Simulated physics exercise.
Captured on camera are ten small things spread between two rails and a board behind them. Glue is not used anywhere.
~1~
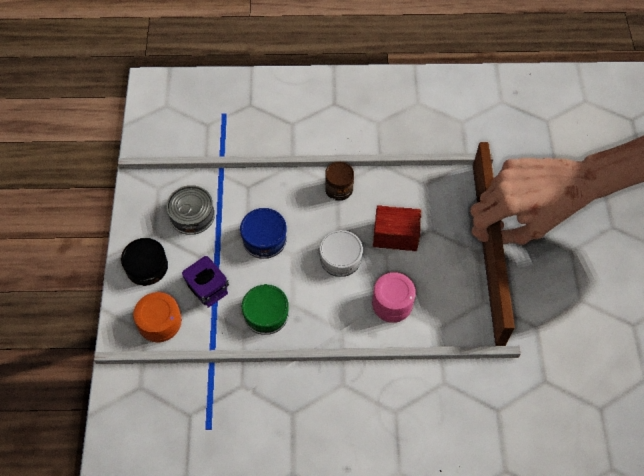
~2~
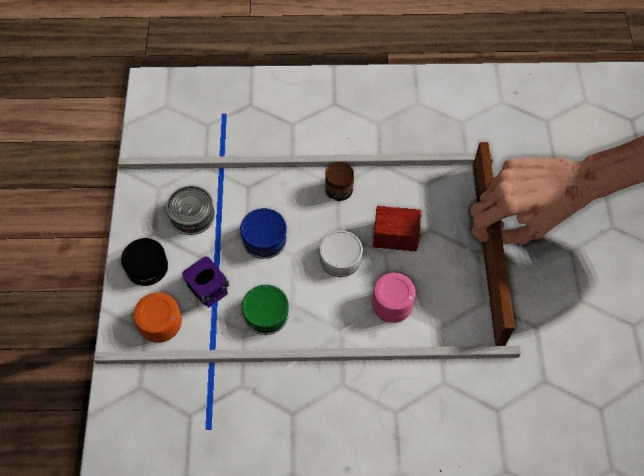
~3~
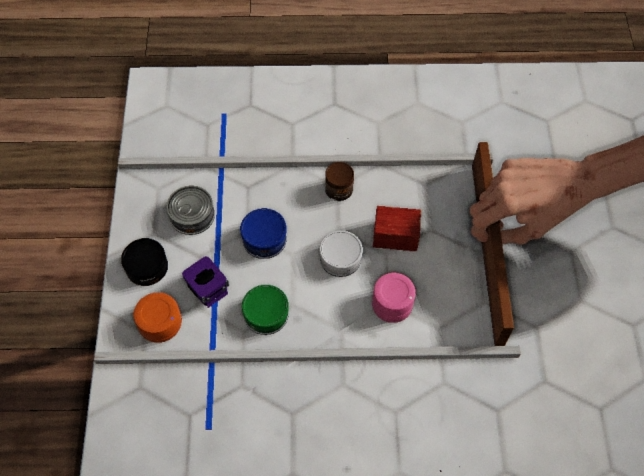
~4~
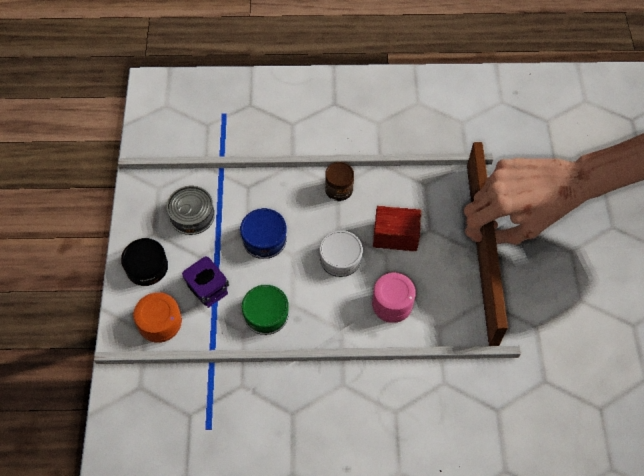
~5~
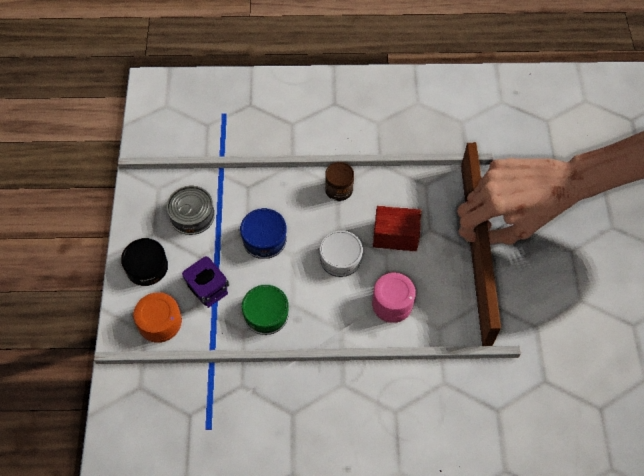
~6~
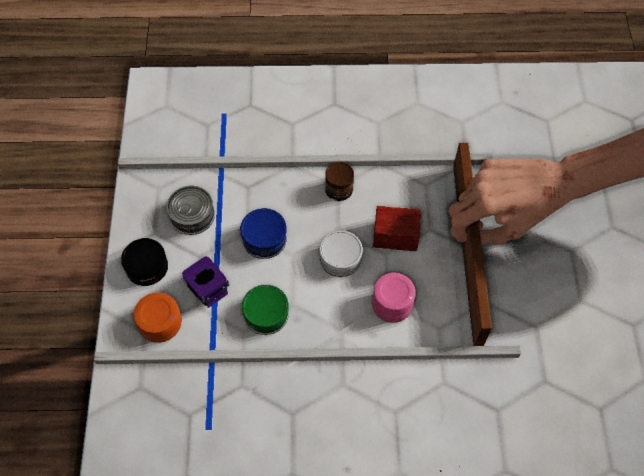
In the video, ten small objects of various colours sit between two pale rails on a tiled surface crossed by a blue line; a hand holds a brown board still, then slides it slightly left while the objects stay put.
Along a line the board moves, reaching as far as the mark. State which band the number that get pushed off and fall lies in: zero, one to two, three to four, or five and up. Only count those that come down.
The band is zero.
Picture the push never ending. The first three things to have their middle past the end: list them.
Order: Orange lid, then black tub, then blue pot.
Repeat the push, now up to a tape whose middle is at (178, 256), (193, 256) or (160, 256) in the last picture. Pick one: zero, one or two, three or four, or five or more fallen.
Lab note - count per position: Just one or two; either one or two; three or four.
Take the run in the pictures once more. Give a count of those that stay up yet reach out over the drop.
The number is 2.
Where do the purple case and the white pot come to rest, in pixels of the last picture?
Final centres, first then second: (162, 285), (195, 267).
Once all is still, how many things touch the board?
Result: 4 in all.
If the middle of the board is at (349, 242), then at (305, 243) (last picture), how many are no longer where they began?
At the first spot 4, then 6.
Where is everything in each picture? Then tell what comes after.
The first frame shows black tub (145, 262); orange lid (158, 317); grey tin (191, 210); board (492, 240); tape (217, 255).
The second frame shows orange lid (158, 318); board (492, 240).
The third frame shows grey tin (191, 210); red block (397, 228).
The fourth frame shows black tub (145, 262); purple case (206, 282).
The fifth frame shows orange lid (158, 318); brown tub (339, 182).
The sixth frame shows black tub (145, 262); orange lid (158, 318); grey tin (191, 210); board (471, 241); tape (217, 255).
A little later, none off yet; black tub at rest near (145, 262); orange lid at rest near (158, 318); grey tin at rest near (191, 210).
When it is over, the number that fall off is zero.
